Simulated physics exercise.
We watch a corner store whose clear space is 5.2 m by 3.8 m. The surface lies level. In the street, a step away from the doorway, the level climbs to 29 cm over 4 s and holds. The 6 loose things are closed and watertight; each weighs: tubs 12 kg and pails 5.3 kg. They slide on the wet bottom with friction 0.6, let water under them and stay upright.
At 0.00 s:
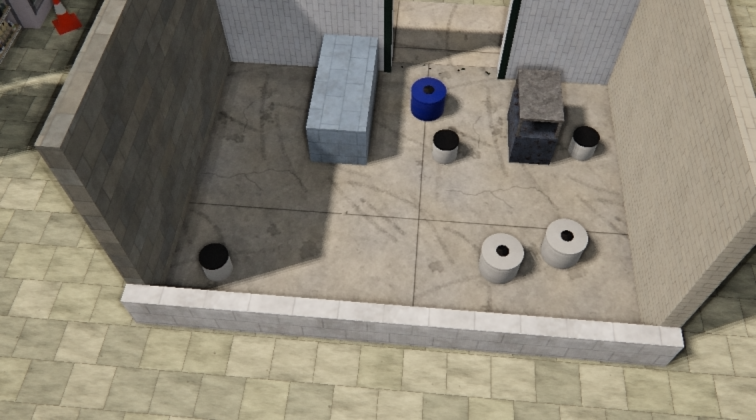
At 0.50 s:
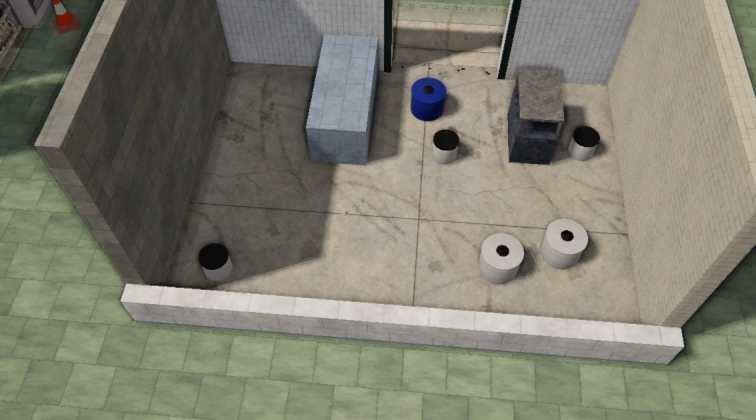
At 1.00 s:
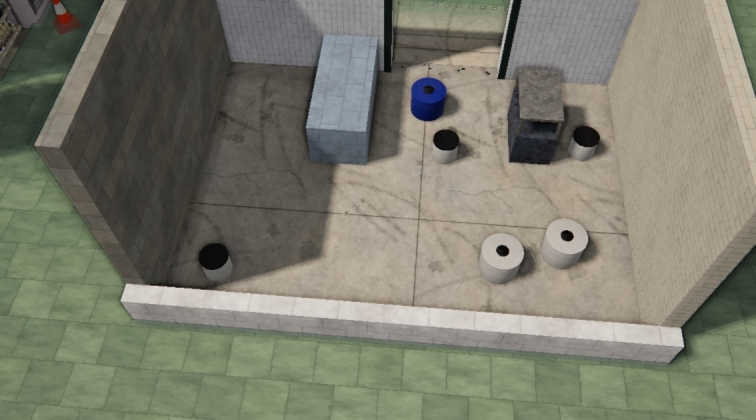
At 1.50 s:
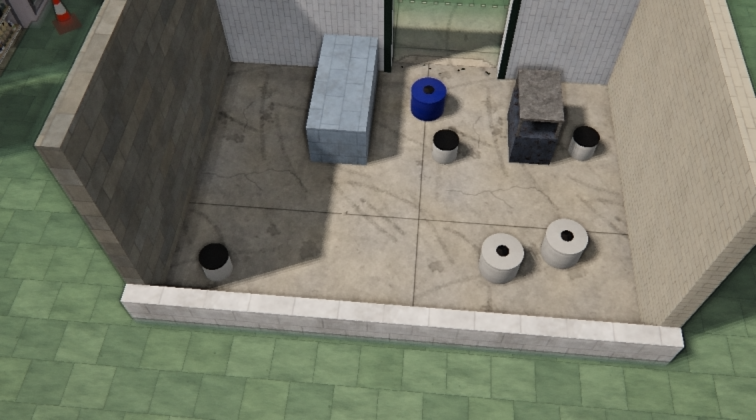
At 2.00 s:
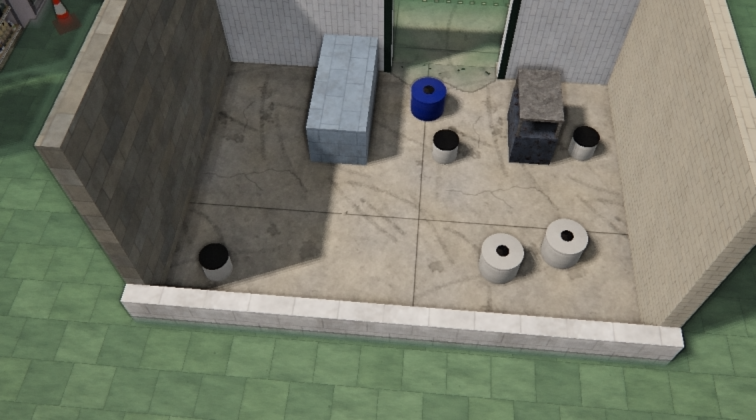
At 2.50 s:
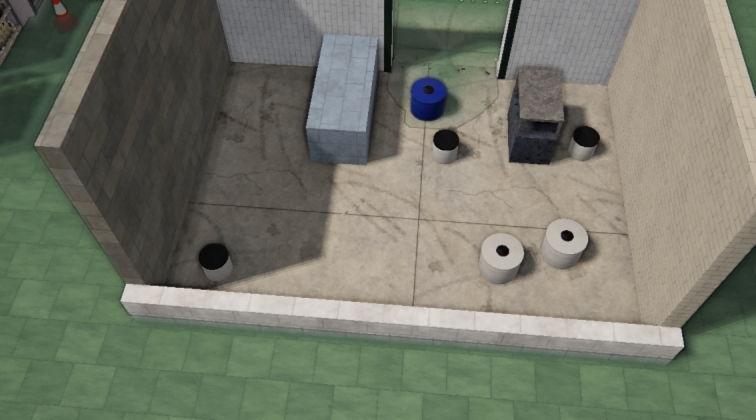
Greenish water covered the paving outside a small walled room, deepened in color, then crept in through the doorway toward a blue tub, while the tubs and pails inside all stayed put.
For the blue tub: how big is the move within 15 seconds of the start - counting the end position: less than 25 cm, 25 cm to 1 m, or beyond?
The blue tub ends far away.
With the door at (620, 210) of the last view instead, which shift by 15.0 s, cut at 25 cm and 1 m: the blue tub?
Then the blue tub slides a little.
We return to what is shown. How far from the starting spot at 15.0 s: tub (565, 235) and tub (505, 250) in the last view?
In that order: 40 cm, 120 cm.
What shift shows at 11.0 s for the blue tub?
Roughly 250 cm by then.
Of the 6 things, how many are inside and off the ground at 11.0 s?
6 of them.
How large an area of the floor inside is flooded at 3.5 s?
About 3.0 m2.
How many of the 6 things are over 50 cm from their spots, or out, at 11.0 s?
6 of them.
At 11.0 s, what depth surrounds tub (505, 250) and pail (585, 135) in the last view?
About 17 and 9 cm.
After 3.5 s the blue tub is near (416, 121), 0.5 m from its start, aground; 0 afloat.
After 6.8 s the blue tub is near (277, 266), 3.1 m from its start, afloat; 3 afloat.
After 11.0 s the blue tub is near (246, 51), 2.4 m from its start, afloat; 6 afloat.
After 15.0 s the blue tub is near (300, 71), 1.6 m from its start, afloat; 6 afloat.
